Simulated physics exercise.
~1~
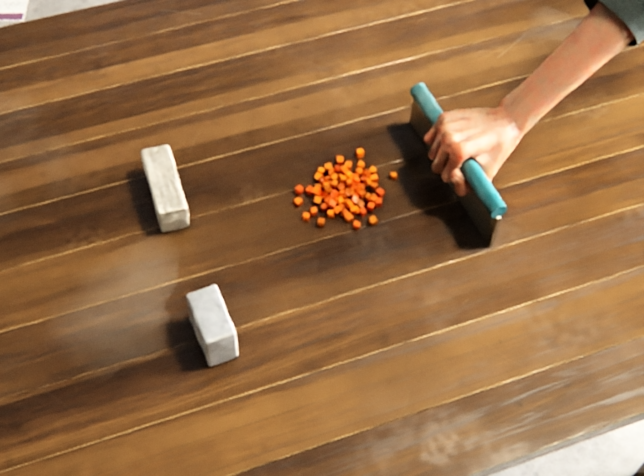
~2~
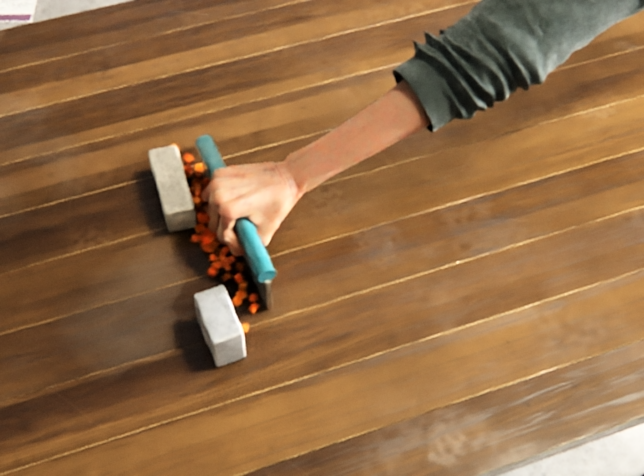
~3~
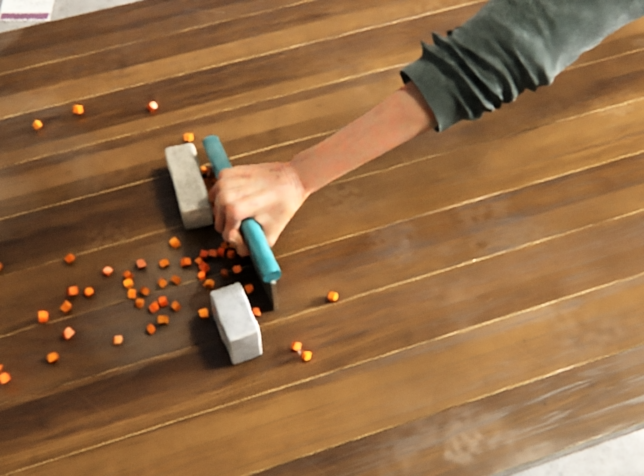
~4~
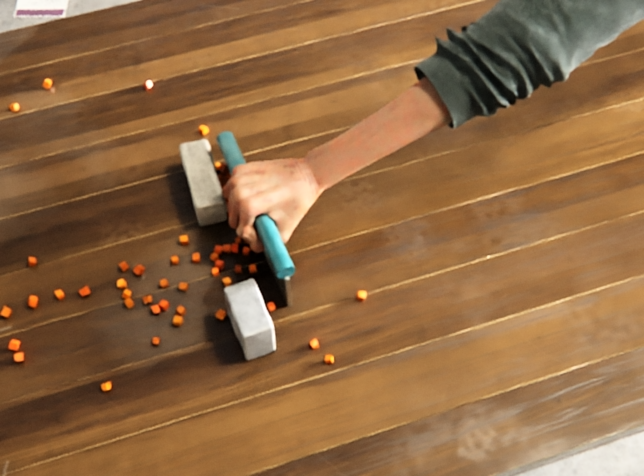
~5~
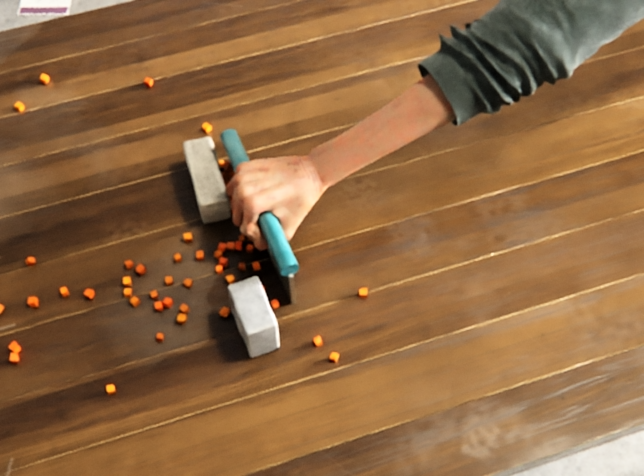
At first, a pile of small orange carrot cubes lies spilt on a wooden tabletop, with two pale blocks standing apart to the left and a hand holding a teal-handled scraper to the right. The hand sweeps the scraper left, driving the cubes against the blocks and into the gap between them. Many cubes then burst through and scatter across the boards beyond, while a few stray around the outer sides of the blocks. The scraper comes to a stop close to the blocks, and the hand stays there, with some cubes still bunched near the gap and the others strewn about.
